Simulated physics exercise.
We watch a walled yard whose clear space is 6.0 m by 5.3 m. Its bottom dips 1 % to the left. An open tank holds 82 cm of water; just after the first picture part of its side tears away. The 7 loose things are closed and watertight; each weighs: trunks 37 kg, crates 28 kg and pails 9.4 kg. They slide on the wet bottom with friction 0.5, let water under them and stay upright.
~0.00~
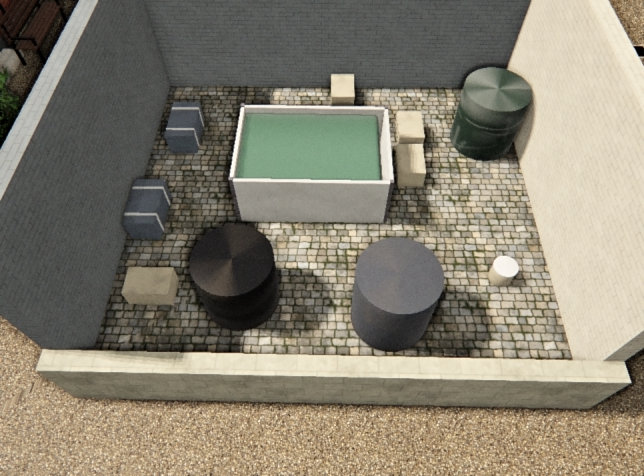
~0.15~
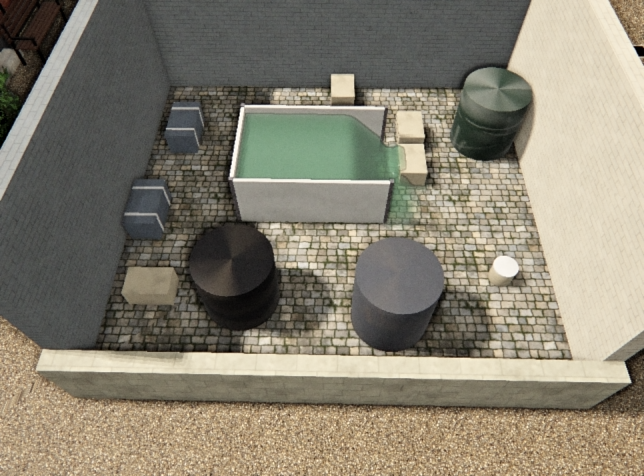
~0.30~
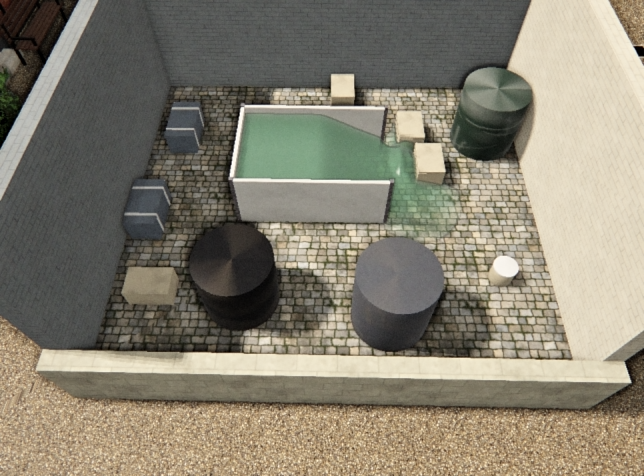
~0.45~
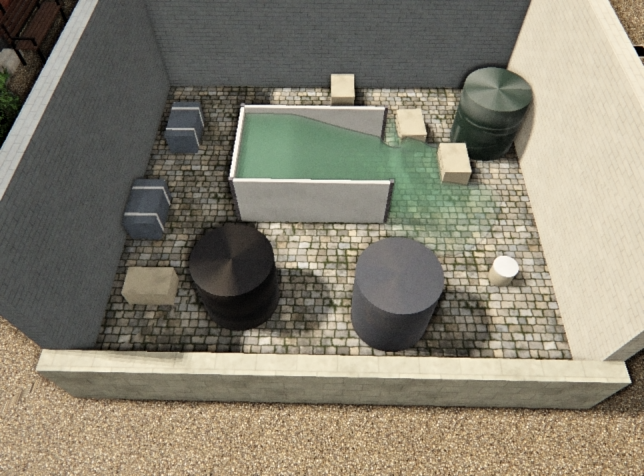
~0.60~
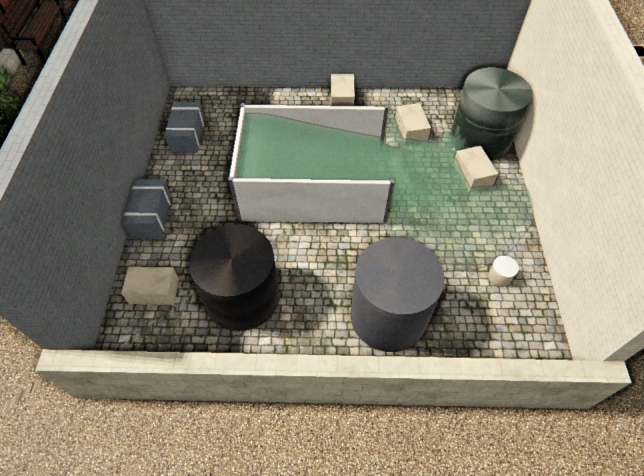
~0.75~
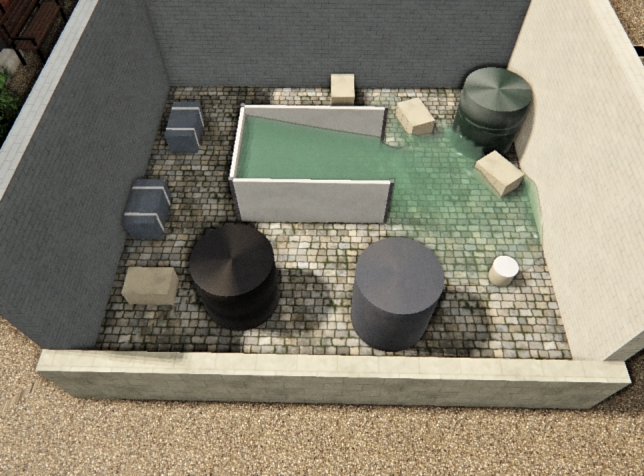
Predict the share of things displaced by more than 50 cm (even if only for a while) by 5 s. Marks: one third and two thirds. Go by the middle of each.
Share: From one to two thirds.
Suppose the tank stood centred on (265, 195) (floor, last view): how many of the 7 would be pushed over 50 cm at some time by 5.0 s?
Then 4.
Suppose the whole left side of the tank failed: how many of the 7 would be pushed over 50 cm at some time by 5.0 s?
In that case 5 of them.
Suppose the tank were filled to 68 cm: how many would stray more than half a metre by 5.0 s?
In that case 3 of them.
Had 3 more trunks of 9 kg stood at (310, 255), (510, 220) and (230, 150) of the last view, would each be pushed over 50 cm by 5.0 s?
In turn: Past it, more, short of it.
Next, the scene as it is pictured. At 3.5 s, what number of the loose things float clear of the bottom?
2 of them.
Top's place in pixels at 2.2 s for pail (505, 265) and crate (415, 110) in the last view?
Near (502, 352) and (394, 84).
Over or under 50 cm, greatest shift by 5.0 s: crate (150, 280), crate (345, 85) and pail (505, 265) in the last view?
In turn: Under, over, past it.
After 1.1 s 2 of 7 are over 50 cm from their spots; 1 afloat.
After 2.2 s 3 of 7 are over 50 cm from their spots; 2 afloat.
After 3.5 s 3 of 7 are over 50 cm from their spots; 2 afloat.
After 5.0 s 4 of 7 are over 50 cm from their spots, and 4 have been at some point; 1 afloat.
